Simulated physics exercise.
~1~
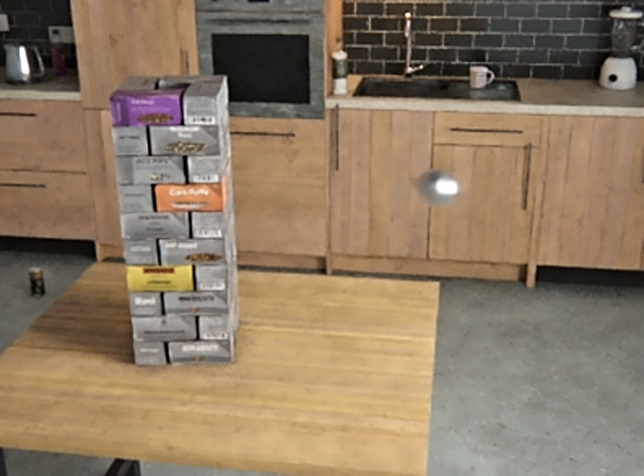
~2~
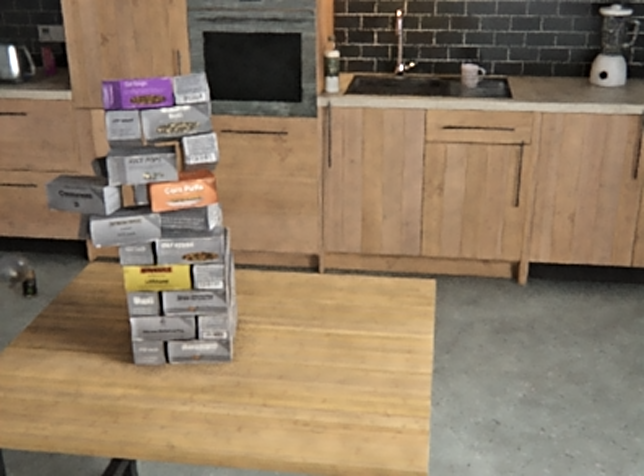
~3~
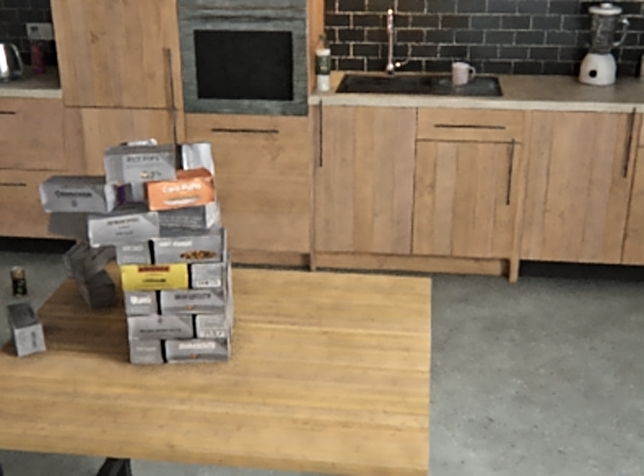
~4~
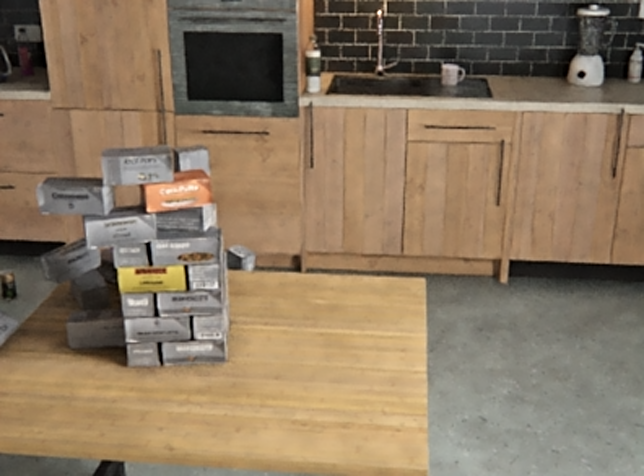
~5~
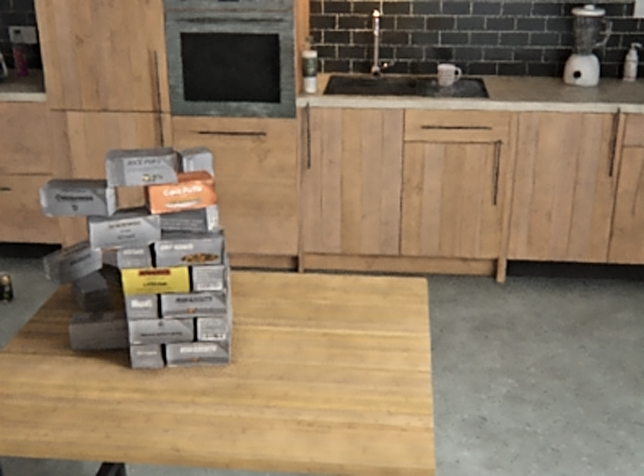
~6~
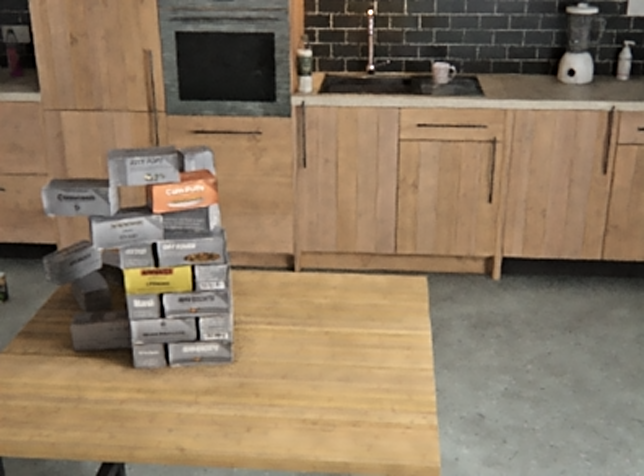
A steel ball knocks packets off a tower's upper part, leaving the yellow packet in place.
